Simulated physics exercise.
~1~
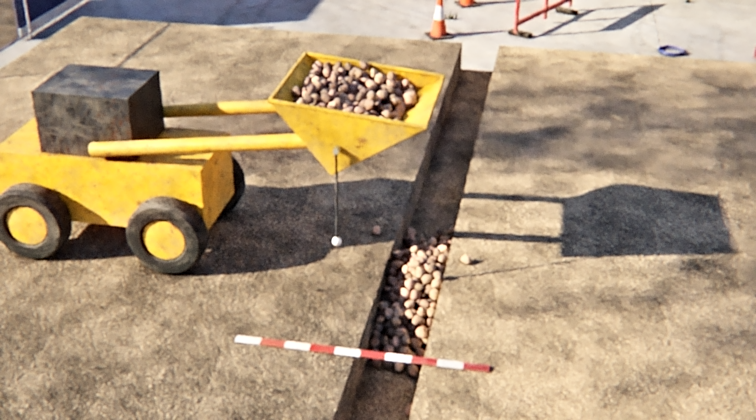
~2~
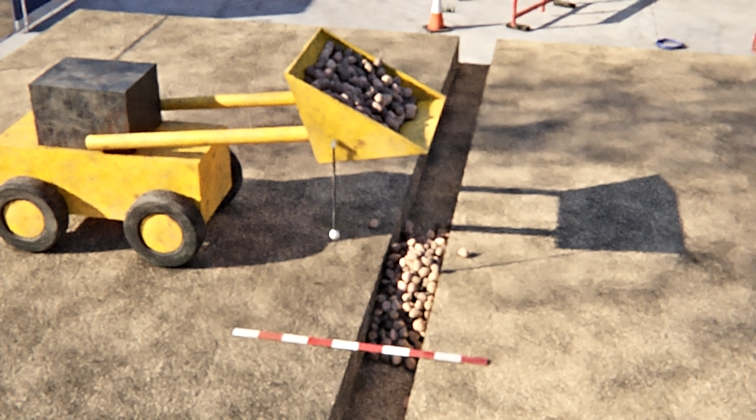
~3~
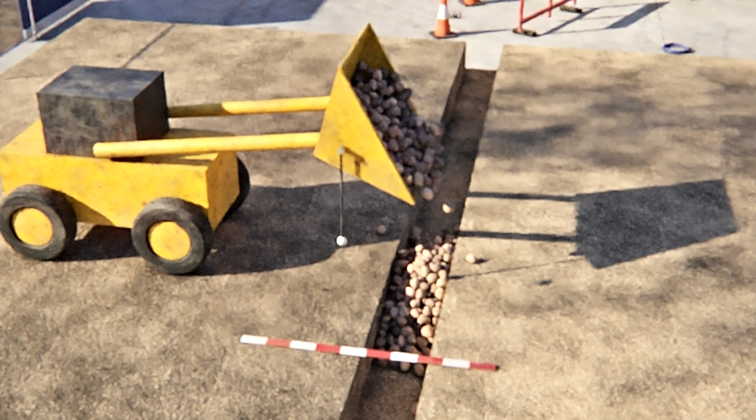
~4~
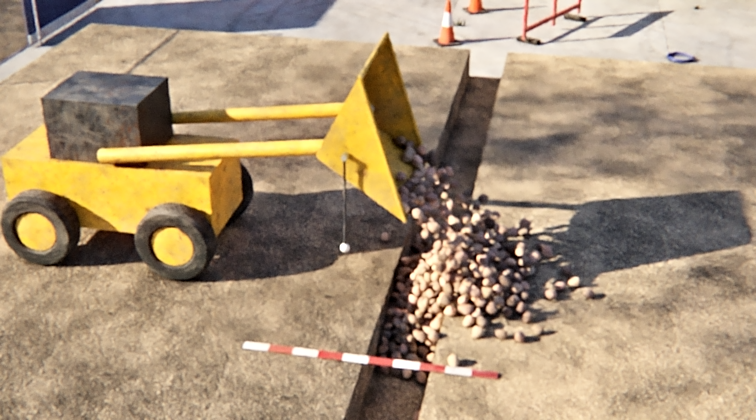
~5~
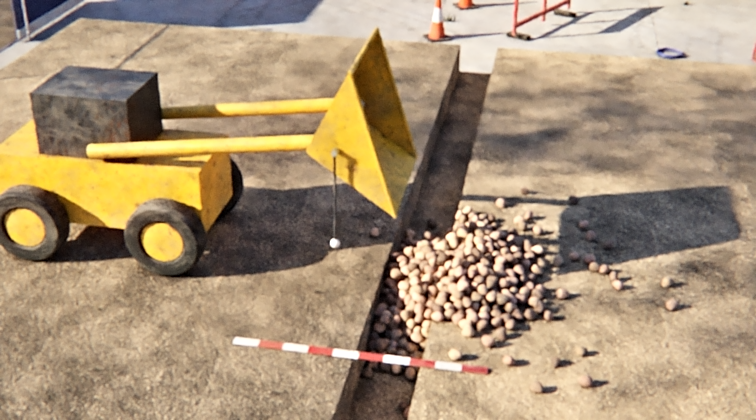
A yellow toy-like loader with a dark box on its back stands at the left of a sandy yard, seen from above, its raised bucket full of brownish stones. A narrow trench crosses in front, partly filled with similar stones, near a red and white staff, with orange cones behind. The bucket tips forward steadily, and the stones slide toward its lip. They pour out in a rush, heaping over the trench and its right edge. Finally the bucket stays tilted and empty, beside a broad mound with several stray stones scattered to the right.
